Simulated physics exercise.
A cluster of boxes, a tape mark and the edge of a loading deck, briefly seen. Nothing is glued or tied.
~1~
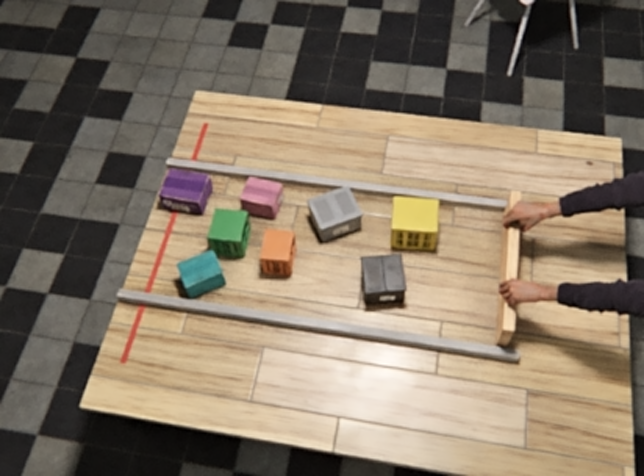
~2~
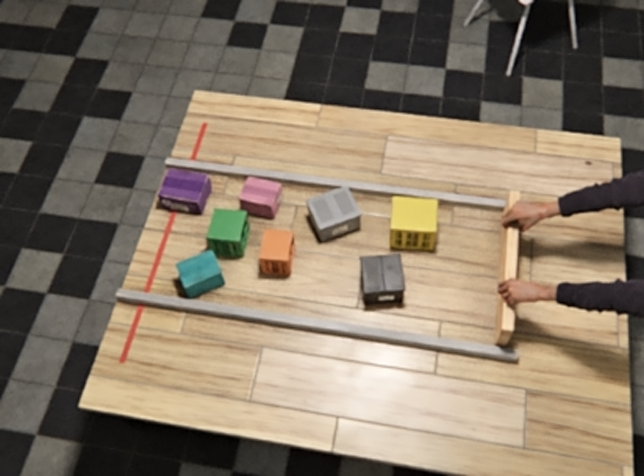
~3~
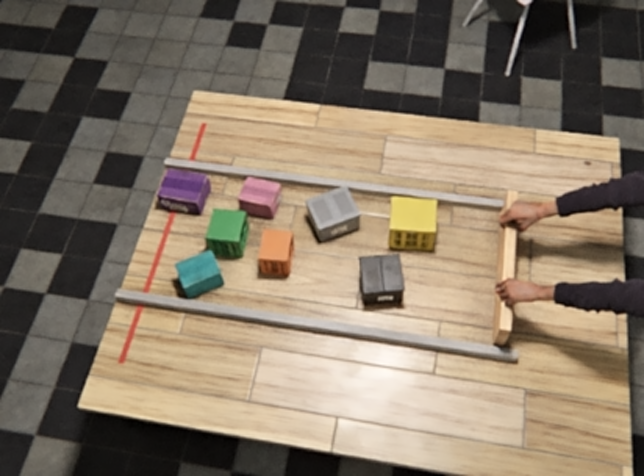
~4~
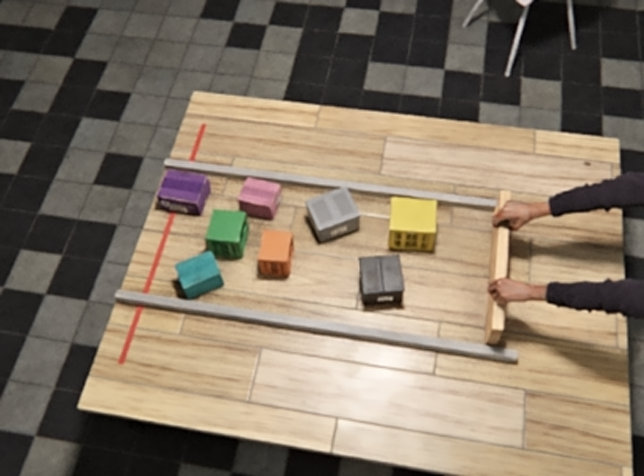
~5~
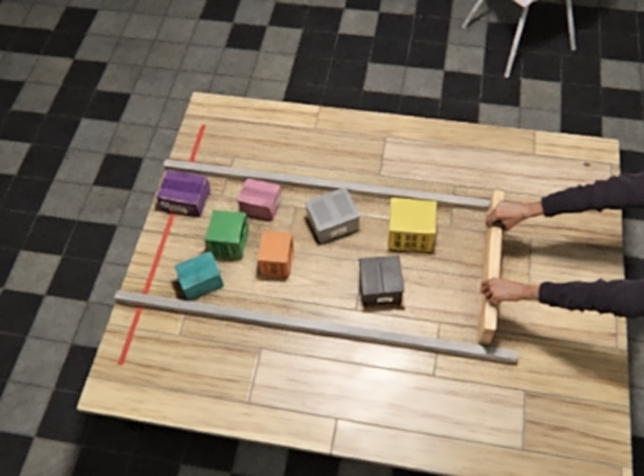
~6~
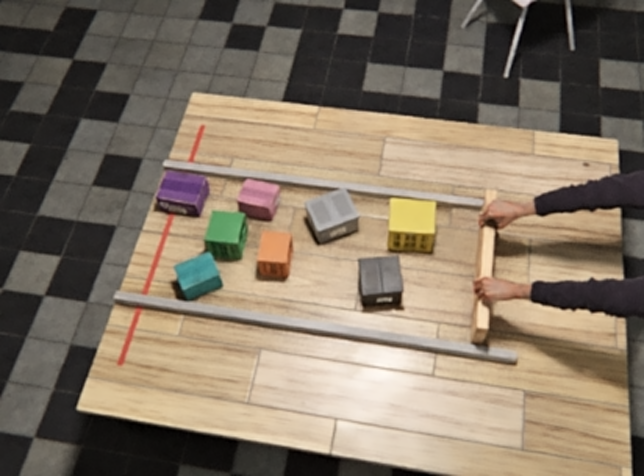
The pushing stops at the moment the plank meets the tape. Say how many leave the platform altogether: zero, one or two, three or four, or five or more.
You'd find the ones that came down come in at more than four here.
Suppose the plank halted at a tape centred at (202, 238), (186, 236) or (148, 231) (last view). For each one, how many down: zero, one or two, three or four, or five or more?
Taking the places in the order asked: Three or four, then 5 or more, then more than four.
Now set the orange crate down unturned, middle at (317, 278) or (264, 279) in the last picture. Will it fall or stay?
Observed in order: Try one, it does not remain; try two, it keeps its spot.
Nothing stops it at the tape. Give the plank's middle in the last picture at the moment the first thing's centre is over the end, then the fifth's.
The middle sits near (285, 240) at the first moment and near (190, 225) at the second.
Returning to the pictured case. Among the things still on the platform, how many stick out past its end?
You'd get 2.
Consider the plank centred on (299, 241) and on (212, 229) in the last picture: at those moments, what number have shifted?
The number moved is 7 and then 8.
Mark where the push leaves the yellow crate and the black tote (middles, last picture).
Near (153, 191) and (138, 243).
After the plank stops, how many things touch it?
Number in contact with it: 2.
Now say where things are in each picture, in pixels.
Purple parcel (186, 191); turquoise box (202, 274); green crate (230, 233); plank (509, 267); tape (169, 231), in the first picture.
Turquoise box (201, 274); black tote (382, 280), in the second picture.
Green crate (228, 233); yellow crate (412, 224), in the third picture.
Purple parcel (184, 192); orange crate (277, 253), in the fourth picture.
Turquoise box (199, 276); plank (491, 267), in the fifth picture.
Purple parcel (183, 194); turquoise box (199, 276); green crate (227, 235); plank (484, 266); tape (166, 233), in the sixth picture.
Soon after, none off yet; purple parcel at rest near (183, 194); turquoise box at rest near (199, 276); green crate at rest near (227, 235).
Then, none off yet; purple parcel tipped a little near (140, 190); turquoise box moved a little near (187, 277); green crate moved about its own width near (187, 229).
By the end, the number that fall off is five or more; fallen, grey tote, orange crate, pink parcel, green crate, turquoise box and purple parcel.
